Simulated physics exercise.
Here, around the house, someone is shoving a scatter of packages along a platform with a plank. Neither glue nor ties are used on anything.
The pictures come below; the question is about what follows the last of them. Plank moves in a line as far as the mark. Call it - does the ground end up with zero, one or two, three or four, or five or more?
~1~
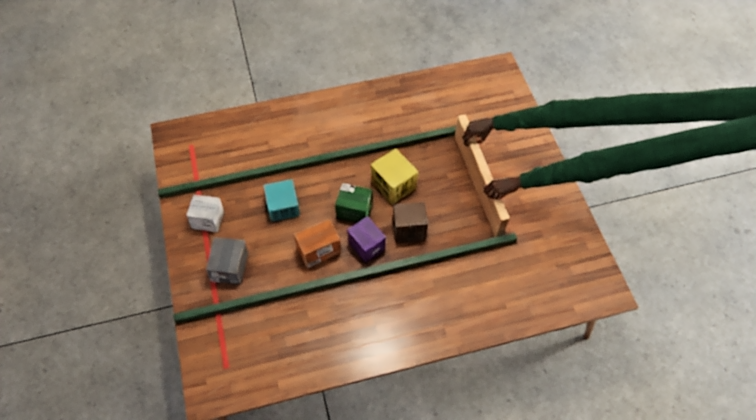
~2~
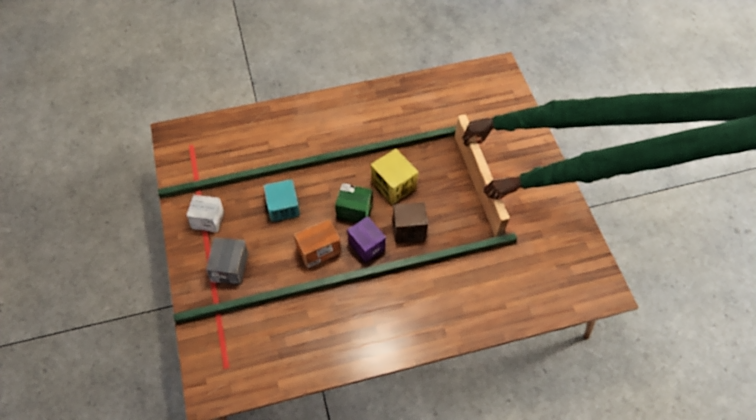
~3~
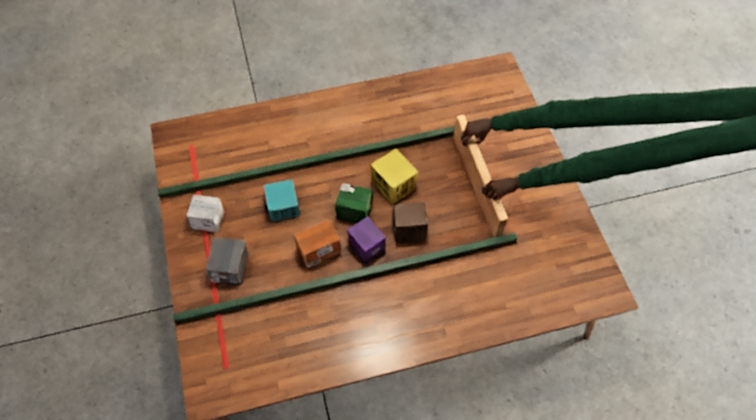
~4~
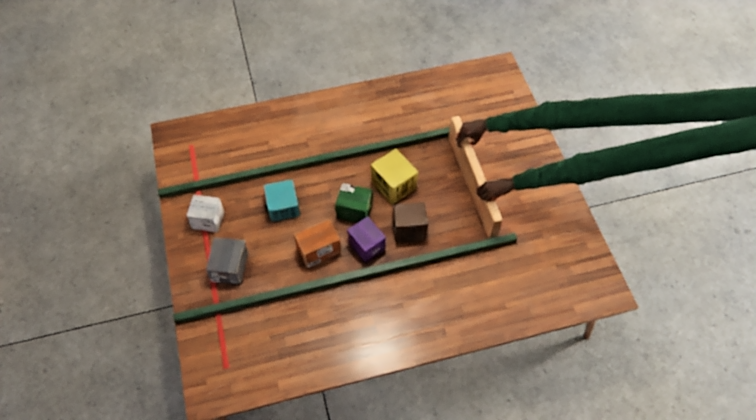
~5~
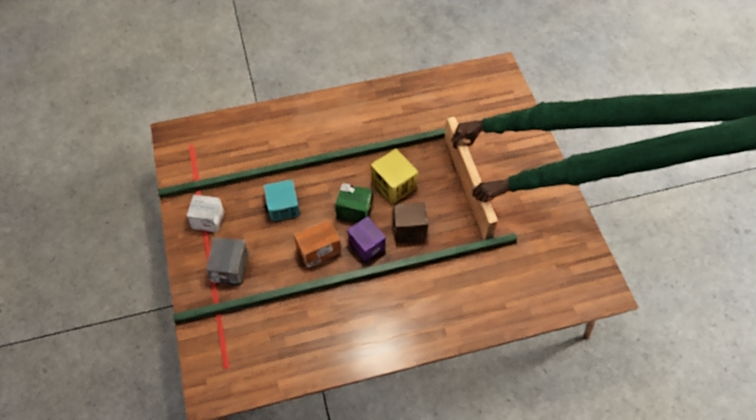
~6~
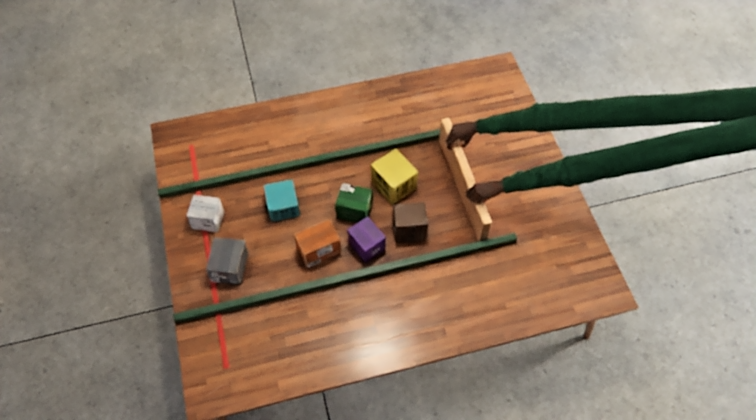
The ground ends up with five or more.
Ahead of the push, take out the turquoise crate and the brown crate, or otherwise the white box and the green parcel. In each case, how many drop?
The counts would be 3 and 4.
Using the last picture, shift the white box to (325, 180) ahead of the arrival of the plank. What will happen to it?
Put there, it simply leaves the top.
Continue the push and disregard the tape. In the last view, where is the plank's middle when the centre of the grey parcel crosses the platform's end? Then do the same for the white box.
Roughly at (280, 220) and roughly at (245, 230).
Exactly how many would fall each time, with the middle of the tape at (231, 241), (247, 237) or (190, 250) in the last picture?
In order, the counts are 3, 1 and 5.
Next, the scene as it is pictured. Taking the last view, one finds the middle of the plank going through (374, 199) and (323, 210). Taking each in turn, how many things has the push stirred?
First 5, after that 7.
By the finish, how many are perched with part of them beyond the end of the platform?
It's 0.
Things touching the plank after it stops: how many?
That would be 3 of them.
Early on, none off yet; white box at rest near (206, 214); grey parcel at rest near (228, 261); turquoise crate at rest near (282, 201).
Finally, the number that fall off is five or more; lost, purple tote, orange parcel, turquoise crate, grey parcel and white box.
